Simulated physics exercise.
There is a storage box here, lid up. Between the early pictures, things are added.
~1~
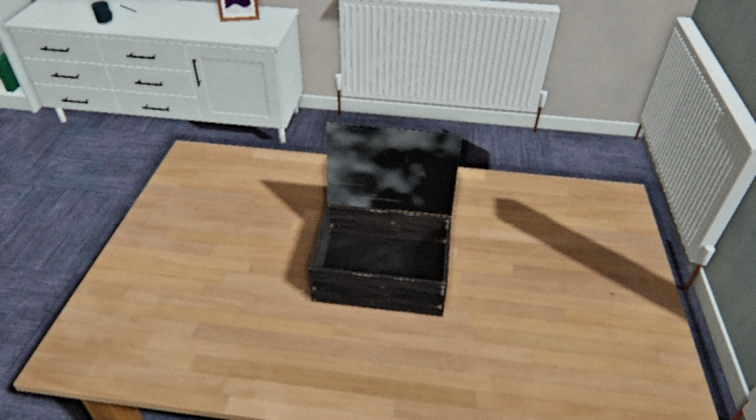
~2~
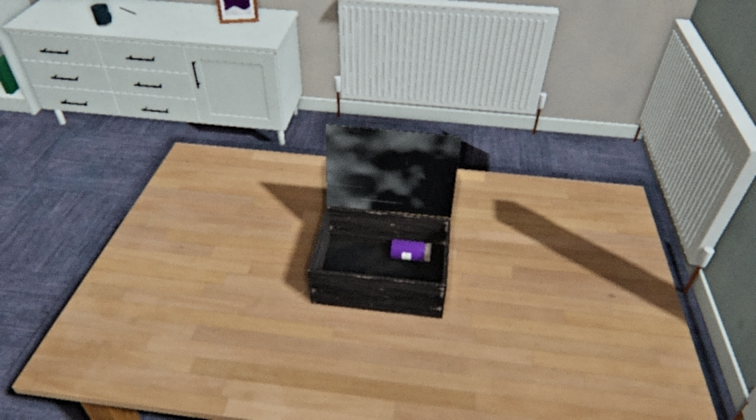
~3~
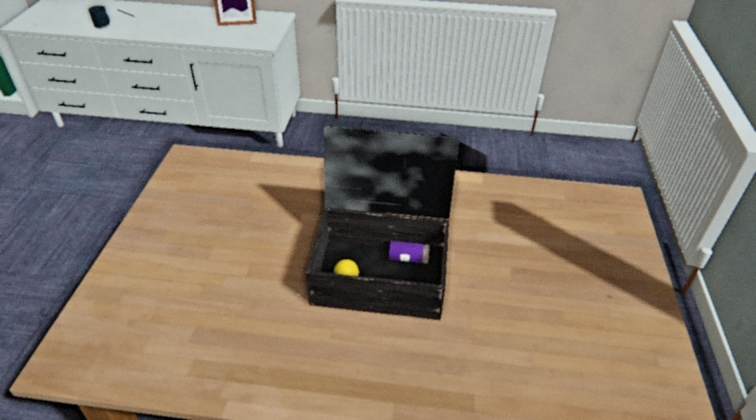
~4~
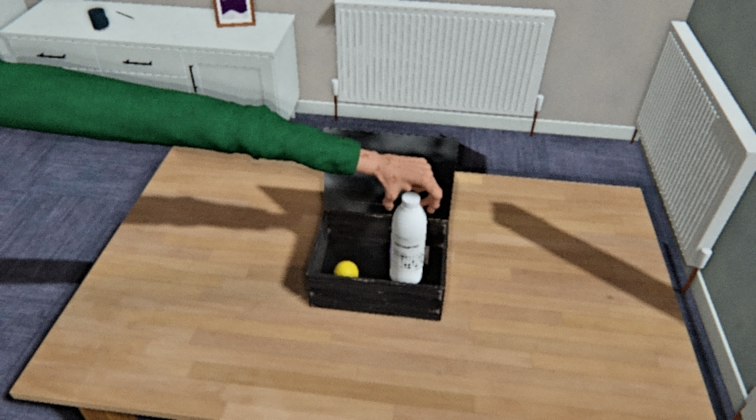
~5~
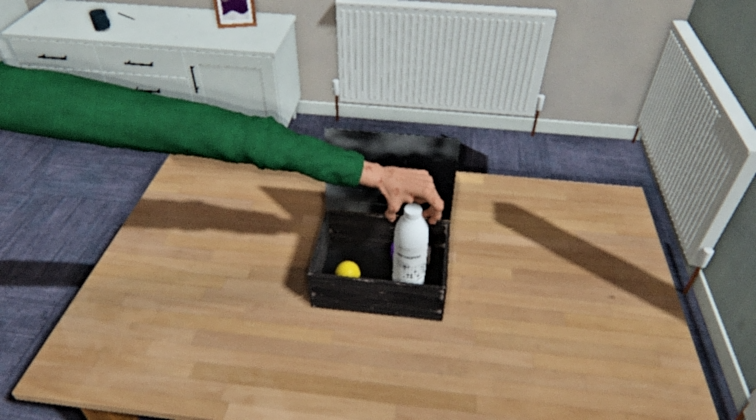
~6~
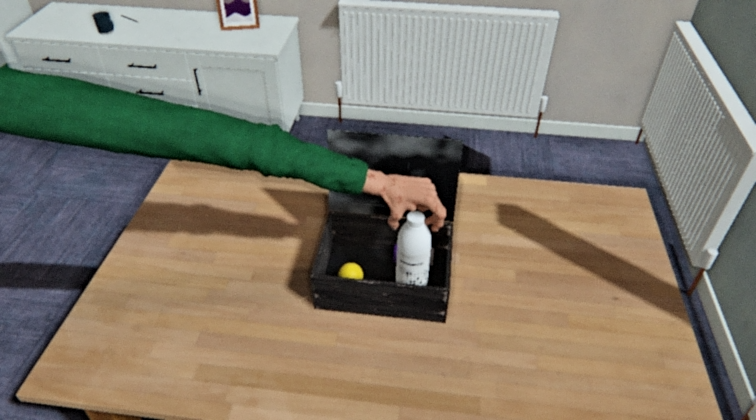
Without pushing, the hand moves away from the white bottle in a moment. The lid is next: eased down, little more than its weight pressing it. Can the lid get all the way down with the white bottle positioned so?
No, it is kept up.
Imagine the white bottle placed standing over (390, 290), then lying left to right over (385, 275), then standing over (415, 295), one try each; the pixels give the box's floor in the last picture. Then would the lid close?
The lid stays up the first time, goes down the second time and stays up the third time.
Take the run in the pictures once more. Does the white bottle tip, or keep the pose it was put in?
The white bottle stays as placed.
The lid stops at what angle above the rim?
I'd say roughly 50 degrees above the rim.
Then, 1.30 s later than the last frame, lid 84° above the rim.
Then, 1.60 s later than the last frame, lid 59° above the rim.
When it is over, lid 49° above the rim; all 3 as before. End places, in pixels of the last picture, white bottle near (413, 255).
